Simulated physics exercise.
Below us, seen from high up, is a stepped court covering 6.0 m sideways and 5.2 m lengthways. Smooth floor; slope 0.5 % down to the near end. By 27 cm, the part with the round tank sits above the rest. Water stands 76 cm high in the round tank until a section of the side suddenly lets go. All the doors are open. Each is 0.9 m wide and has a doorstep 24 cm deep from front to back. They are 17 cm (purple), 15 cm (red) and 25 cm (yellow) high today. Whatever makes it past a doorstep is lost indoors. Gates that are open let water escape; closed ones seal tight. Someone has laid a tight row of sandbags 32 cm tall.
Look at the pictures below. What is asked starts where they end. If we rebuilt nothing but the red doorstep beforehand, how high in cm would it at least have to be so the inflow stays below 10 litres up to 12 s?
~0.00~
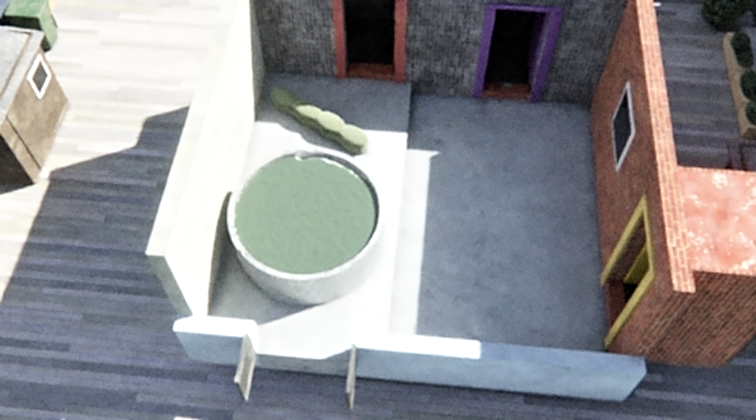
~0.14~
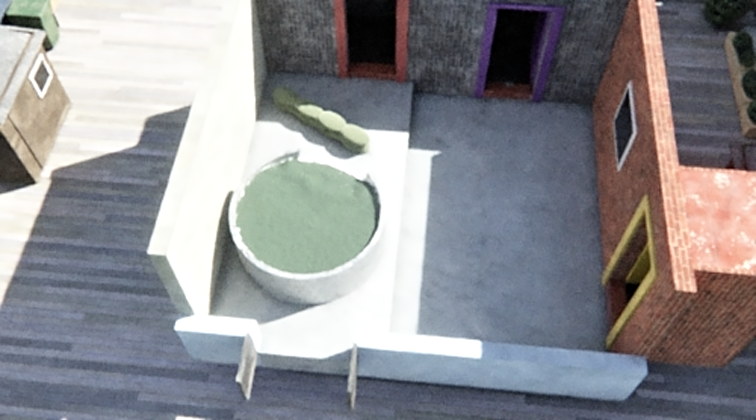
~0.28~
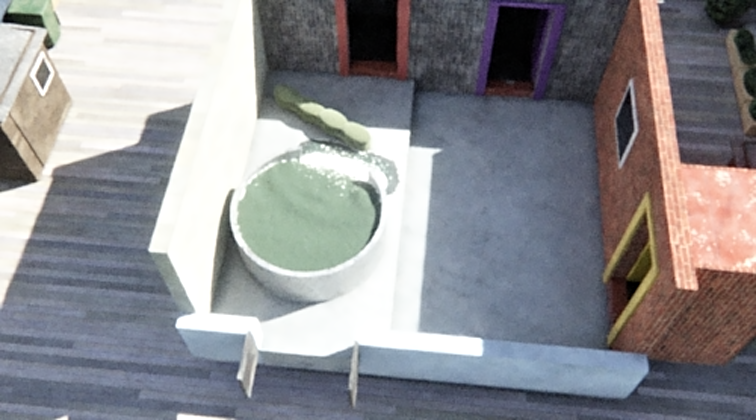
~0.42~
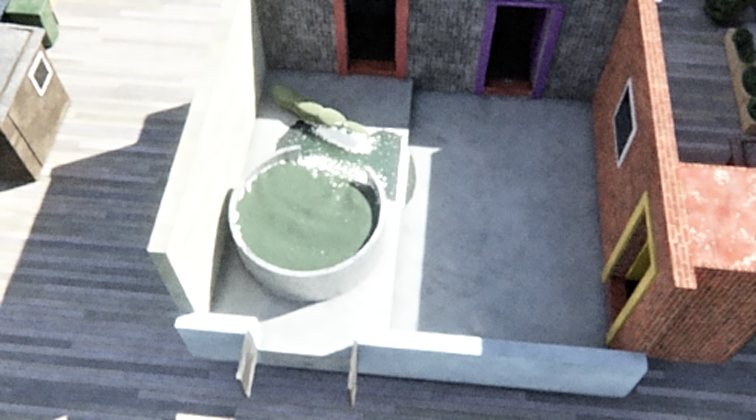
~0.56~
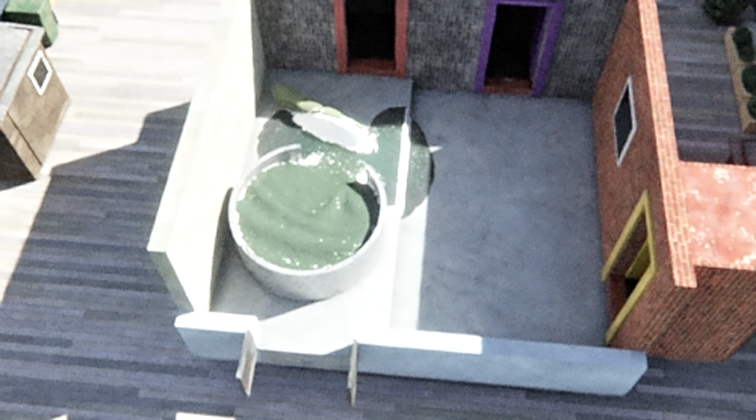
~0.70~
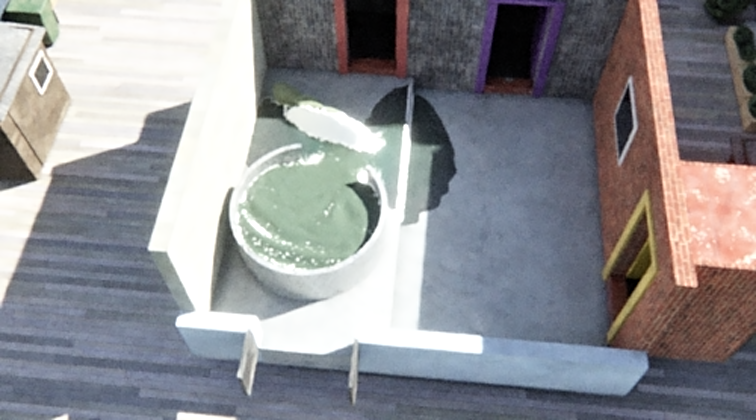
It would have to reach roughly 11.5 cm.
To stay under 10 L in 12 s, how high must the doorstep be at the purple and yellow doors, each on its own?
About 16 cm at purple and about 13.0 cm at yellow.
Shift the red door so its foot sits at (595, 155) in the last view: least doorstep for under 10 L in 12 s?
Close to 22 cm at the least.
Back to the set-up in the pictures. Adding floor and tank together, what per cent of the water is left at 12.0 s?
Water still present: Approx. 96 %.
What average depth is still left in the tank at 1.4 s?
It averages close to 48 centimetres.
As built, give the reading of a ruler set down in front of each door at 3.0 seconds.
Purple door 13 cm, red door 11 cm, yellow door 0 cm.
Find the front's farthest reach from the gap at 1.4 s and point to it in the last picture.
Lab note: Front tip approx. (531, 102).
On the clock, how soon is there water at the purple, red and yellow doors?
The purple door at 1.2 s, the red door at 1.3 s and the yellow door at 3.6 s.
After 1.4 s water covers 35 % of the floor, deepest (53 cm) near (354, 151); 4 cm at the red door, 0 litres in over its 15 cm doorstep.
After 3.0 s water covers 55 % of the floor, deepest (34 cm) near (238, 195); 11 cm at the red door, 1 litre in over its 15 cm doorstep.
After 12.0 s water covers 90 % of the floor, deepest (19 cm) near (584, 161); 2 cm at the red door, 2 litres in over its 15 cm doorstep.
At the red door as built, the water arrived by 1.4 s and peaked near 16 cm at 2.4 s.
With a doorstep of 9.5 cm, 17 litres would have come in within the 12 s; with 13.5 cm, 4 litres. So under 10 litres takes about 11.5 cm.
